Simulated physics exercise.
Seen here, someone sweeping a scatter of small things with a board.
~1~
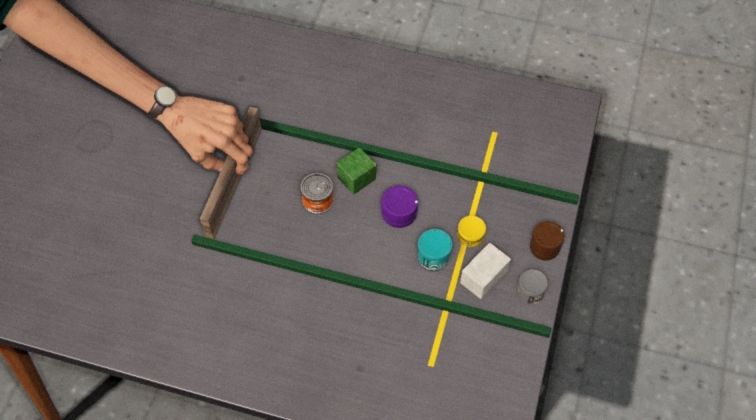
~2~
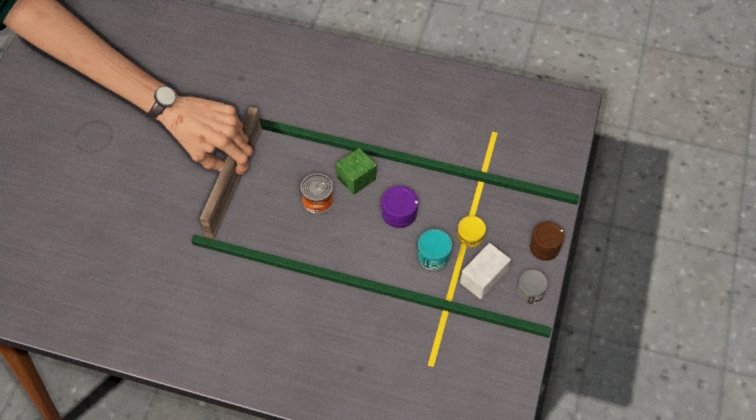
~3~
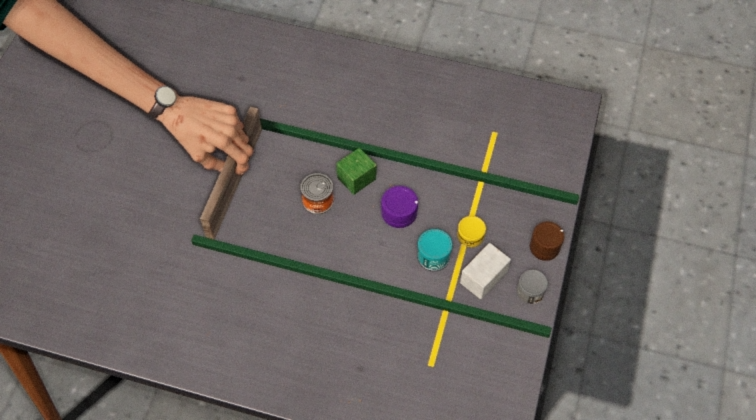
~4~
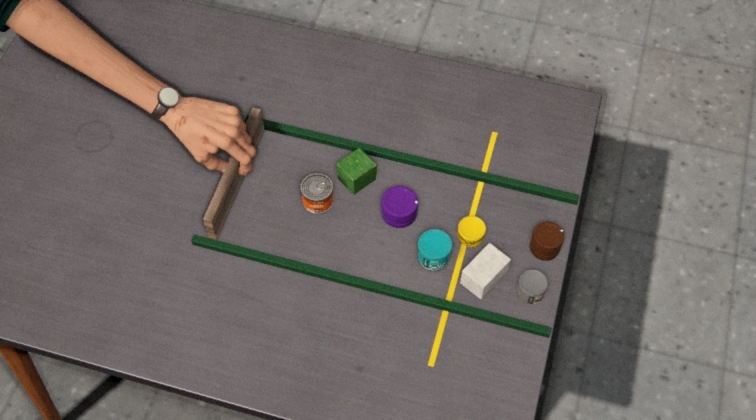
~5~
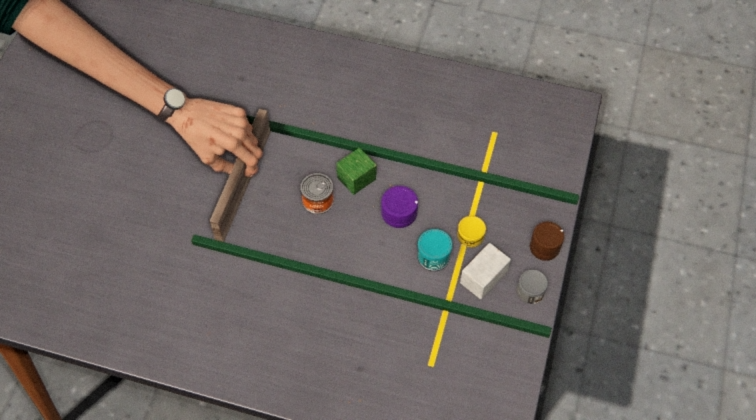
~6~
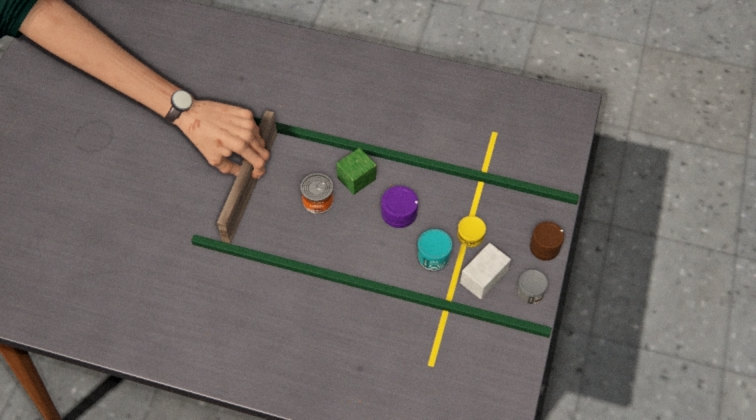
A hand holding still, then sliding a wooden board slightly right between green rails, the scattered tubs and blocks ahead staying unmoved.
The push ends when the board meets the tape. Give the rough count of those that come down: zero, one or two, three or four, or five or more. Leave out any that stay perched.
The number that fall off is zero.
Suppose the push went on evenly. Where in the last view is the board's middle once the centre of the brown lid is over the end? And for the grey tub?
Near (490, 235) and (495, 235).
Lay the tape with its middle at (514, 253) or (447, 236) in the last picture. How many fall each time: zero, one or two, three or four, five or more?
In that order: Either one or two; not one.
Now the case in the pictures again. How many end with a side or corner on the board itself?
It touches 3.
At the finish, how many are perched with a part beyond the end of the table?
0 of them.
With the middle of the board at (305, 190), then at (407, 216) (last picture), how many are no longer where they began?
By then 1, and 4.
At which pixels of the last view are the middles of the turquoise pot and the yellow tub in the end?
The turquoise pot stops around (475, 262); the yellow tub around (513, 255).
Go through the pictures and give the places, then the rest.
The first frame shows brown lid (547, 241); grey tub (532, 287); white block (485, 271); board (232, 172); tape (465, 241).
The second frame shows grey tub (532, 287); orange tin (317, 194).
The third frame shows white block (485, 271); green block (357, 171).
The fourth frame shows brown lid (547, 241); purple lid (400, 207).
The fifth frame shows grey tub (532, 287); turquoise pot (434, 250).
The sixth frame shows brown lid (547, 241); grey tub (532, 287); white block (485, 271); board (249, 176); tape (465, 241).
Early on, none off yet; brown lid at rest near (547, 241); grey tub at rest near (532, 287); white block at rest near (485, 271).
Finally, the number that fall off is zero.
